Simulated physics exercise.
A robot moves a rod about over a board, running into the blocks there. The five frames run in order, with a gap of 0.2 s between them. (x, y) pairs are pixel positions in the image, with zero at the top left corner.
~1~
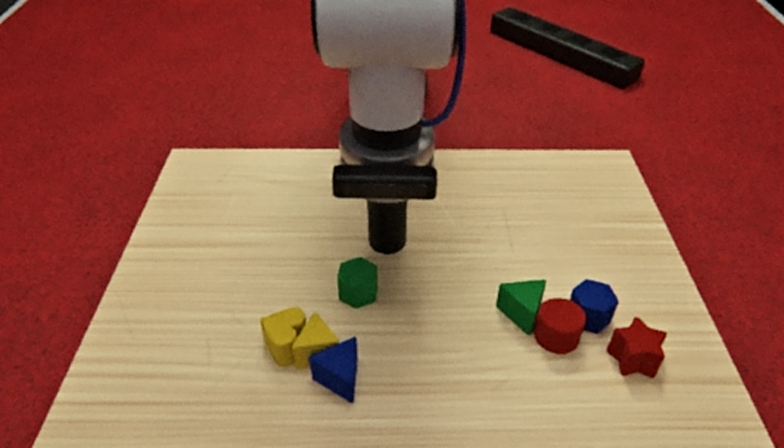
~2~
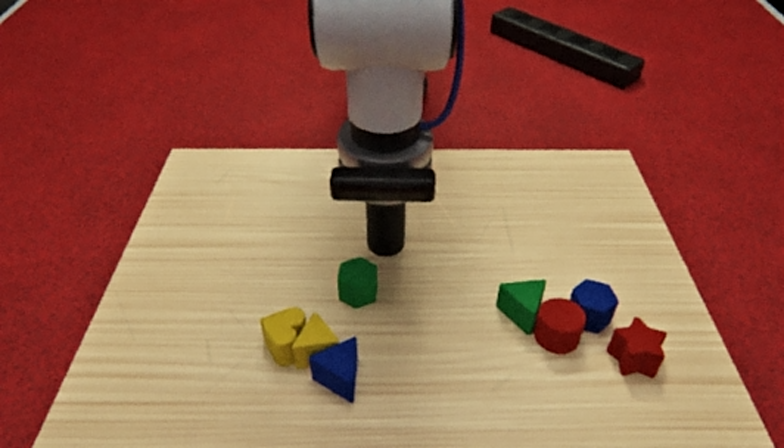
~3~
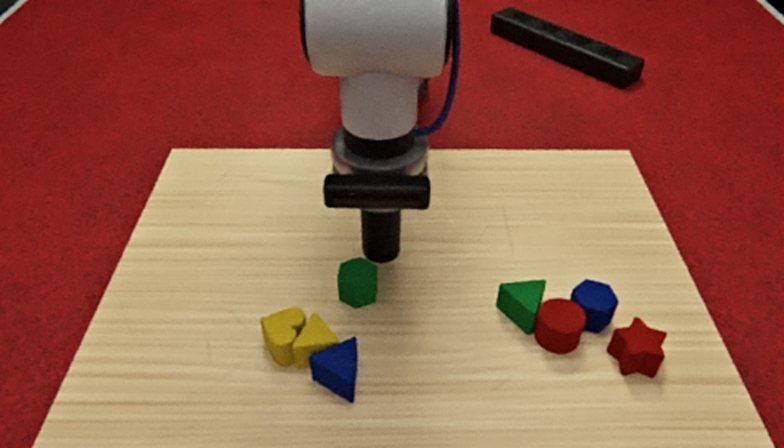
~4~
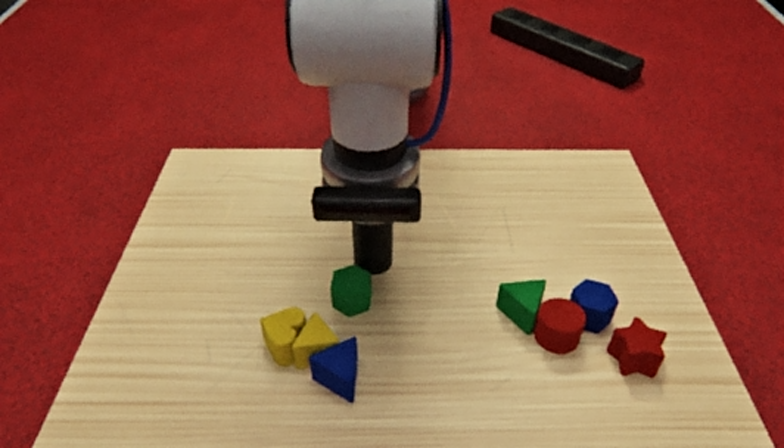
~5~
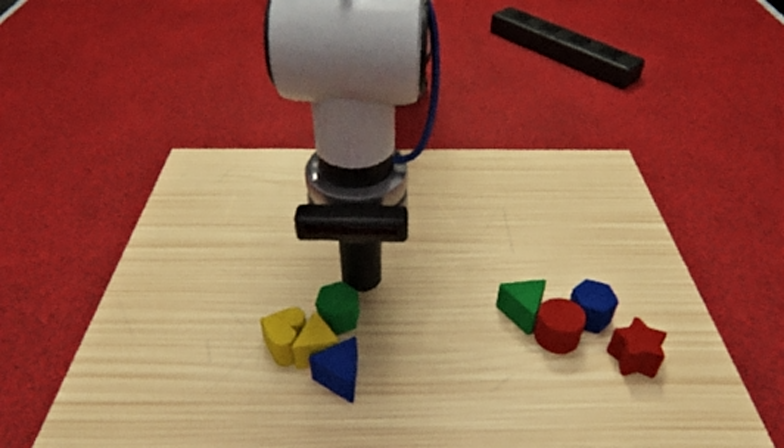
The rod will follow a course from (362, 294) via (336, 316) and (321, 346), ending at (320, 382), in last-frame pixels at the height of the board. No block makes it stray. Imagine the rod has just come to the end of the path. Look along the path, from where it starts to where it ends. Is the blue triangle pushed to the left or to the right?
It moves over to the left.
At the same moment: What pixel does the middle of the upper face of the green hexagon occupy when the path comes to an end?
Answer: (272, 370).
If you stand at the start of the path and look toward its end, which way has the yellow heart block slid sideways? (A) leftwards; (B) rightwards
Letter B.
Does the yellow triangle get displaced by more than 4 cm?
I'd say yes.
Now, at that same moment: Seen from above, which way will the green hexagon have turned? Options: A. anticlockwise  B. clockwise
The correct letter is B.
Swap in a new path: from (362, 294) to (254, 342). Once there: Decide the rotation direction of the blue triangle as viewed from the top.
My prediction: CCW.
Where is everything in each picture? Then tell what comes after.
Lower end of the rod (387, 242), tops of blocks, yellow heart block (283, 324), yellow triangle (315, 332), green hexagon (357, 271), blue triangle (338, 357), in the first frame.
Rod (386, 244), blocks as before, in the second frame.
Rod (381, 250), blocks as before, in the third frame.
Rod (373, 262), green hexagon (351, 279), in the fourth frame.
Rod (362, 278), yellow heart block (283, 324), yellow triangle (315, 332), green hexagon (337, 296), blue triangle (338, 357), in the fifth frame.
The first path, step by step. One third of the way, rod (333, 302); yellow heart block (258, 338); yellow triangle (296, 353), turned 45° anticlockwise; green hexagon (304, 321).
Two thirds of the way, rod (318, 331); yellow heart block (231, 356), turned 15° clockwise; yellow triangle (275, 381), turned 55° anticlockwise; green hexagon (281, 349), turned 20° clockwise.
At the end, rod (318, 366); yellow heart block (224, 362), turned 35° clockwise; yellow triangle (258, 403), turned 40° anticlockwise; green hexagon (272, 370), turned 35° clockwise; blue triangle (347, 383), turned 30° anticlockwise.
